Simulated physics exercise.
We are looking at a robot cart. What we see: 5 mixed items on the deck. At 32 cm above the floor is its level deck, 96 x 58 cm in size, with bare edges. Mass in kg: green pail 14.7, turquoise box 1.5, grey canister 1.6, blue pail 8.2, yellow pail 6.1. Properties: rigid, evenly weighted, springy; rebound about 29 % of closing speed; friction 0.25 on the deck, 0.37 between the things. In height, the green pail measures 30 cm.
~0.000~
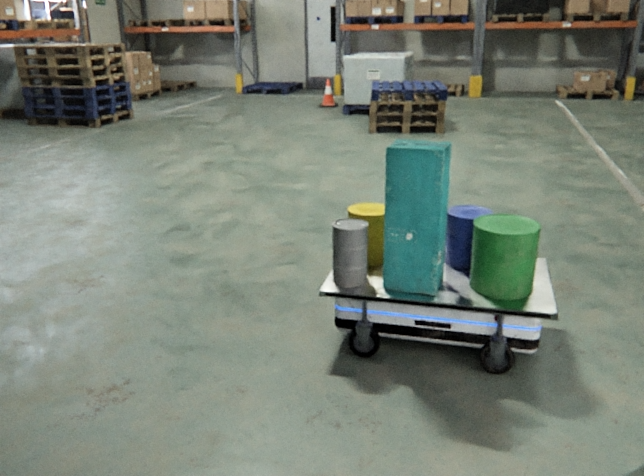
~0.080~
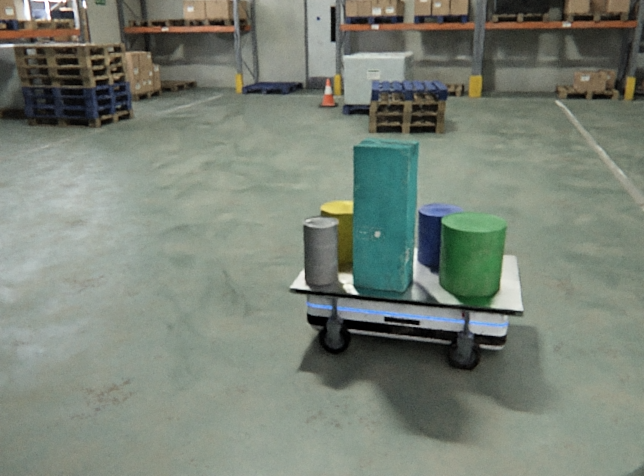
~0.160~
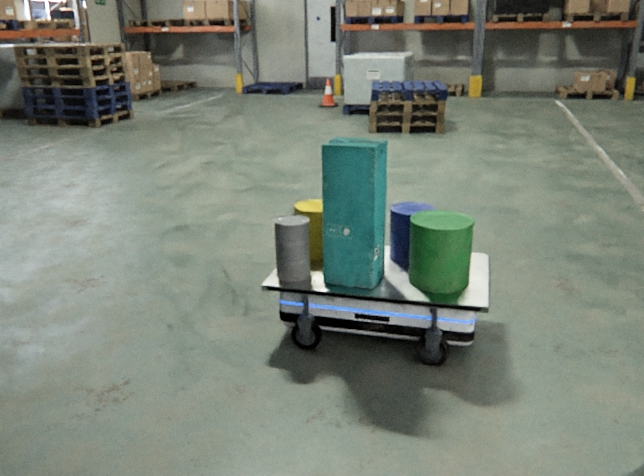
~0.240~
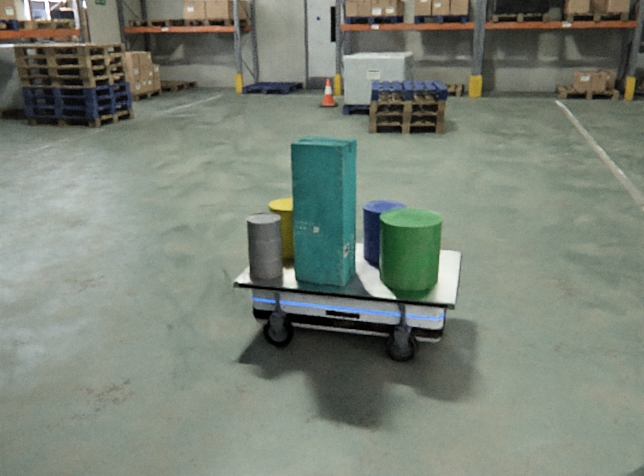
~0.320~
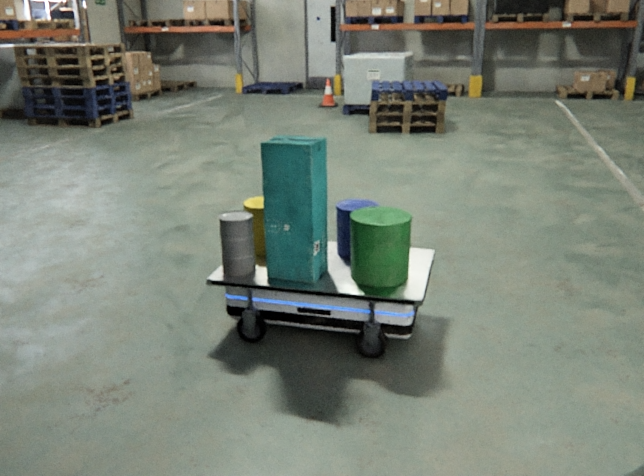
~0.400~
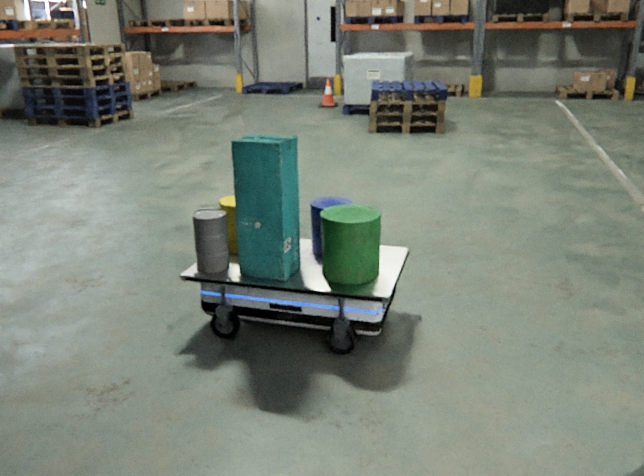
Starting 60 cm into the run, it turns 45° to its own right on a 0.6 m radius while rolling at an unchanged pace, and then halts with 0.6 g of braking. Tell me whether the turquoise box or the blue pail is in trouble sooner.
Sooner in trouble is the former of the two.
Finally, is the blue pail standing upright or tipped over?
Here's what happens: The blue pail never goes down.
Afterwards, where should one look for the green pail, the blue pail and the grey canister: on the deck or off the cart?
Afterwards, the green pail leaves its support, the blue pail stays on its support, and the grey canister leaves its support.
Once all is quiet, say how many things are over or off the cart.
All told, 4.
After 0.70 s, 119 cm covered, turned 40°; turquoise box, grey canister and yellow pail now off the cart; blue pail slid 15 cm near (260, 215); green pail slid 9 cm.
After 1.00 s, 159 cm covered, turned 45°; green pail now off the cart; blue pail slid 21 cm near (223, 198).
After 1.40 s, 162 cm covered, turned 45°, stopped; blue pail slid 36 cm near (206, 188).
By the end (1.8 s), off the cart, green pail, turquoise box, grey canister and yellow pail; not toppled but over 10 cm from the start, blue pail. Seen from the same camera at the end, blue pail near (206, 188). Turquoise box went at 0.60 s; blue pail was never lost.
